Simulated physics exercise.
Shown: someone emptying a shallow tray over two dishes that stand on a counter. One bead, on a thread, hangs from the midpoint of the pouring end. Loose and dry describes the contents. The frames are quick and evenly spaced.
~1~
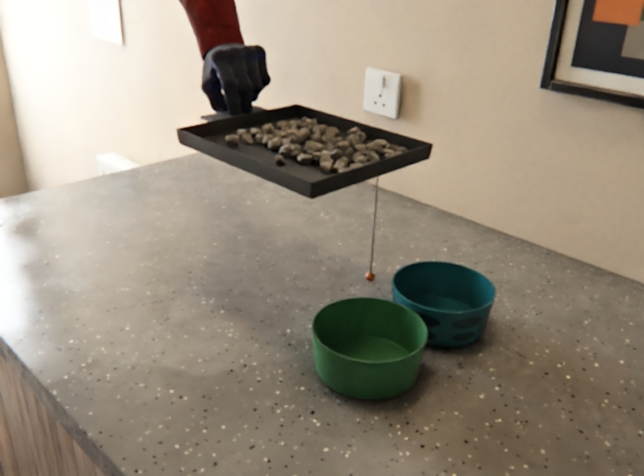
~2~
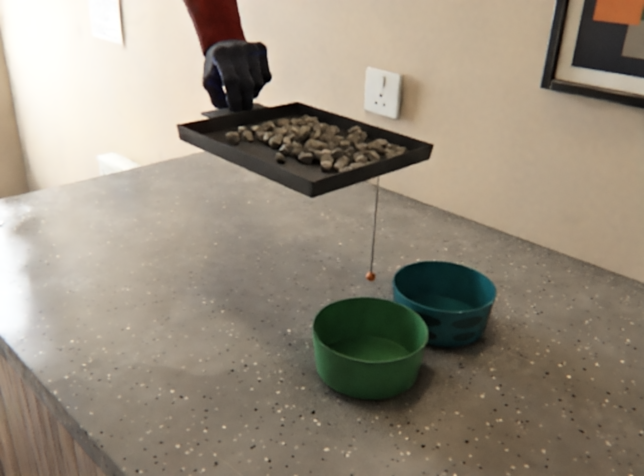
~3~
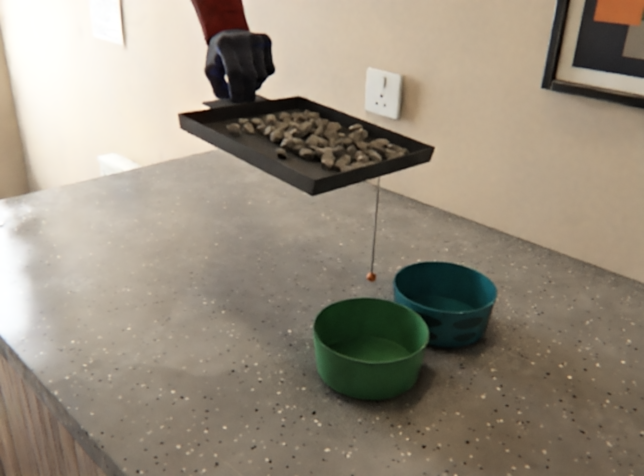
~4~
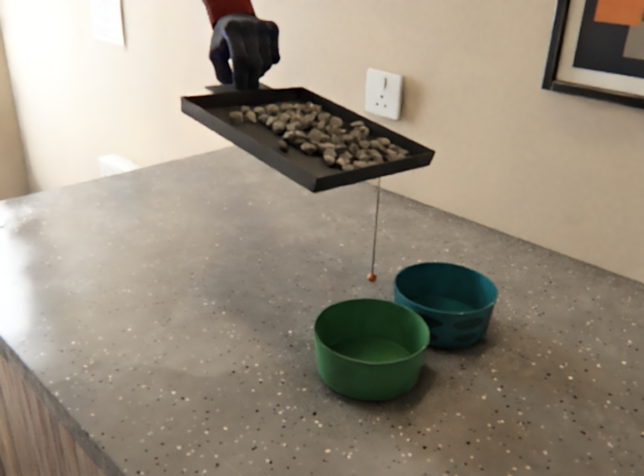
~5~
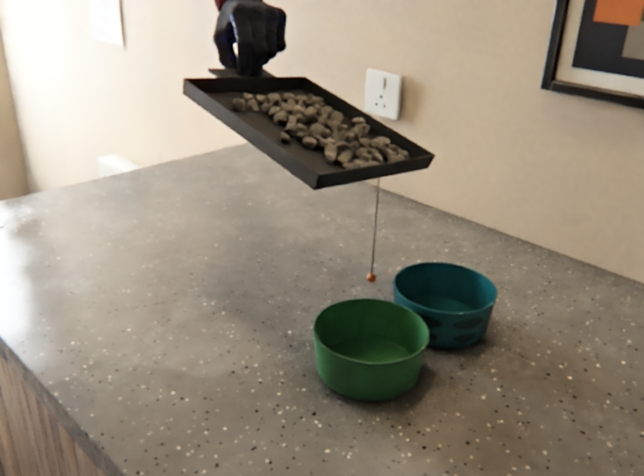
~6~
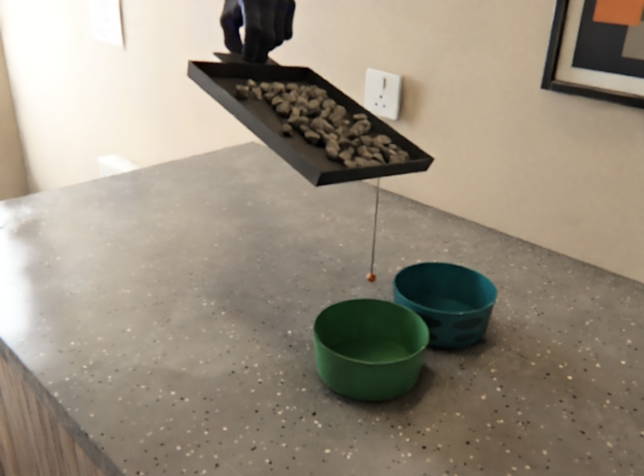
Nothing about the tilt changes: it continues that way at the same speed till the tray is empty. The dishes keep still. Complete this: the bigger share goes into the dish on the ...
Right.
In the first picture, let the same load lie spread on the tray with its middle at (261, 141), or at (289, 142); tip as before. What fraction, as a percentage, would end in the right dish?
First some 80, then 80 per cent.
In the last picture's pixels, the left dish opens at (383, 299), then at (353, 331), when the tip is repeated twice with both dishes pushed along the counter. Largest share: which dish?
First try: The rightmost dish. Second try: The rightmost dish.
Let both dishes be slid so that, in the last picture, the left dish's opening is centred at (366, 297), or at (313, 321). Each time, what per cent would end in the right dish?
About 70 per cent first, then about 70 per cent.
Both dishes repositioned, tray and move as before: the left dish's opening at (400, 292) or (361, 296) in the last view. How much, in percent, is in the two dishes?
70 per cent, then 70 per cent.
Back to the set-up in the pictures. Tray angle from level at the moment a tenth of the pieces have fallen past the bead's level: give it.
About 85°.
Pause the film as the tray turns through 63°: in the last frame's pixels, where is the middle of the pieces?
Look about (392, 133) in the last picture.
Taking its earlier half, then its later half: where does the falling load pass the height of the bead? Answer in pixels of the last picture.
Starting near (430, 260), moving on to near (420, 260).
Soon, tray tipped steeply; all on the tray.
A while on, tray tipped past a quarter turn; about a quarter on the tray; about half in the right dish; a small part outside both; about a quarter in the air.
Towards the end, tray tipped past a quarter turn; most in the right dish; about a quarter outside both.
Finally, tray tipped past a quarter turn; none in the left dish; most in the right dish; about a quarter outside both.
